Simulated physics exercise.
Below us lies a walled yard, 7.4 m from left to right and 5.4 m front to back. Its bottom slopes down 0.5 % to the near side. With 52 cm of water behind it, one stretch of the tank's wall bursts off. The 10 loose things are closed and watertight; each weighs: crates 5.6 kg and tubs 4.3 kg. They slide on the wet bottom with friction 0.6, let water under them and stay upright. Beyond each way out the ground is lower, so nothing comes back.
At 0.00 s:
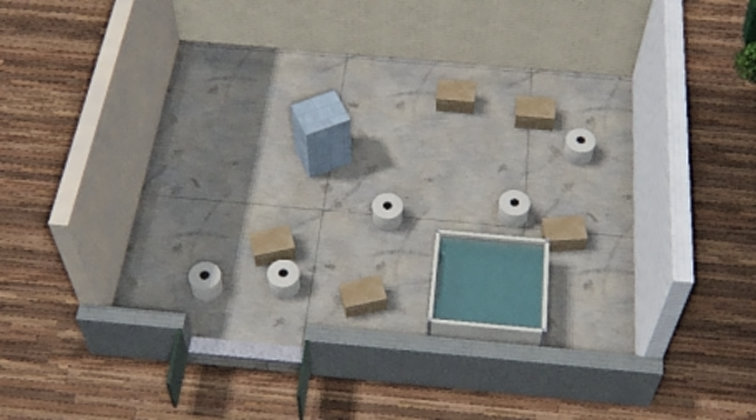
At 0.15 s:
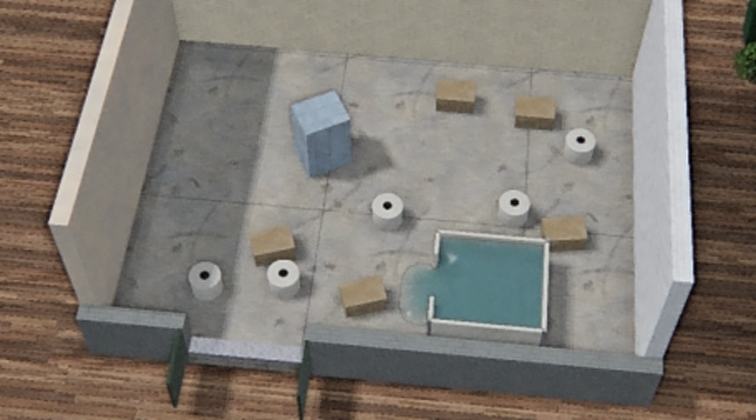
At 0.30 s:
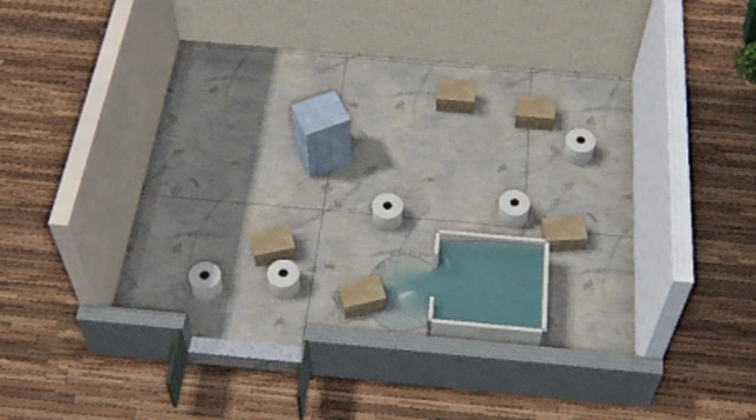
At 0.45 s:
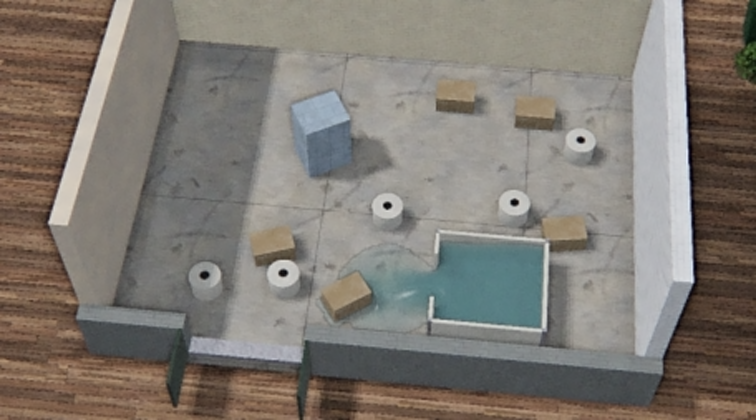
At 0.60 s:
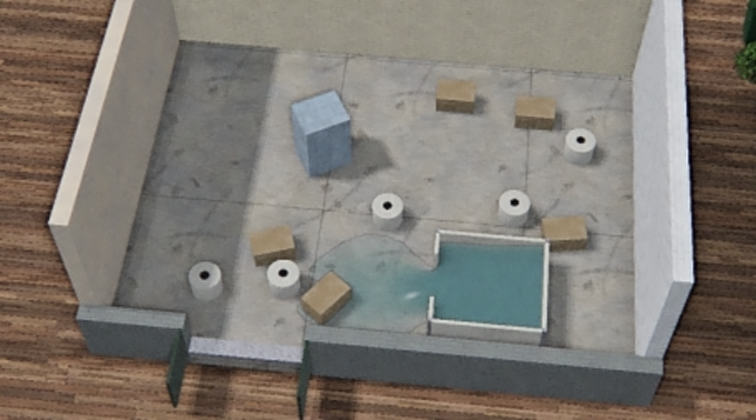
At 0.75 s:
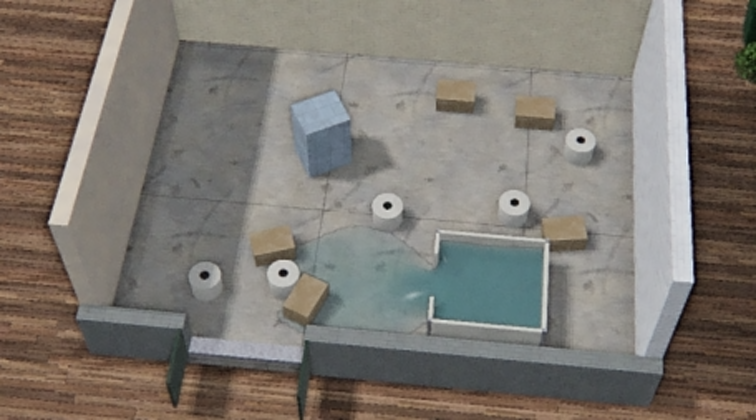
In a walled yard scattered with crates and white tubs, a tank of blue-green water stands near the front wall. Part of the tank's left side opens, and water spreads leftward across the floor. It reaches the nearest crate, which turns and slides left toward a tub while the others stay put.
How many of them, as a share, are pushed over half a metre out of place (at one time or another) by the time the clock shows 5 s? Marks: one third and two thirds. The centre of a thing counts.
It is between one and two thirds.
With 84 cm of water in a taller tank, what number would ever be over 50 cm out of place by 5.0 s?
In that case 5 of them.
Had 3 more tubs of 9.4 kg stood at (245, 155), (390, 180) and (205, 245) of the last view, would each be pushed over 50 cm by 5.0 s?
In turn: Under, short of it, over.
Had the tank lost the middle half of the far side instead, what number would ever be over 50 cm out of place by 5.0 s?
In that case 4 of them.
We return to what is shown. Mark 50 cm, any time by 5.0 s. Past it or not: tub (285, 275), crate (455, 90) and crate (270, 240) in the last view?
In turn: Over, under, more.
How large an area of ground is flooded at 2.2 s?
About 16 m2.
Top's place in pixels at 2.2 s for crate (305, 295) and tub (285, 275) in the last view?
Around (192, 302) and (183, 270).
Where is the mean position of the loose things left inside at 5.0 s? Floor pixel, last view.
Near (373, 183).
After 1.1 s 1 of 10 are over 50 cm from their spots; 0 afloat.
After 2.2 s 4 of 10 are over 50 cm from their spots; 2 afloat.
After 3.5 s 4 of 10 are over 50 cm from their spots; 4 afloat.
After 5.0 s 4 of 10 are over 50 cm from their spots, and 4 have been at some point; 4 afloat.
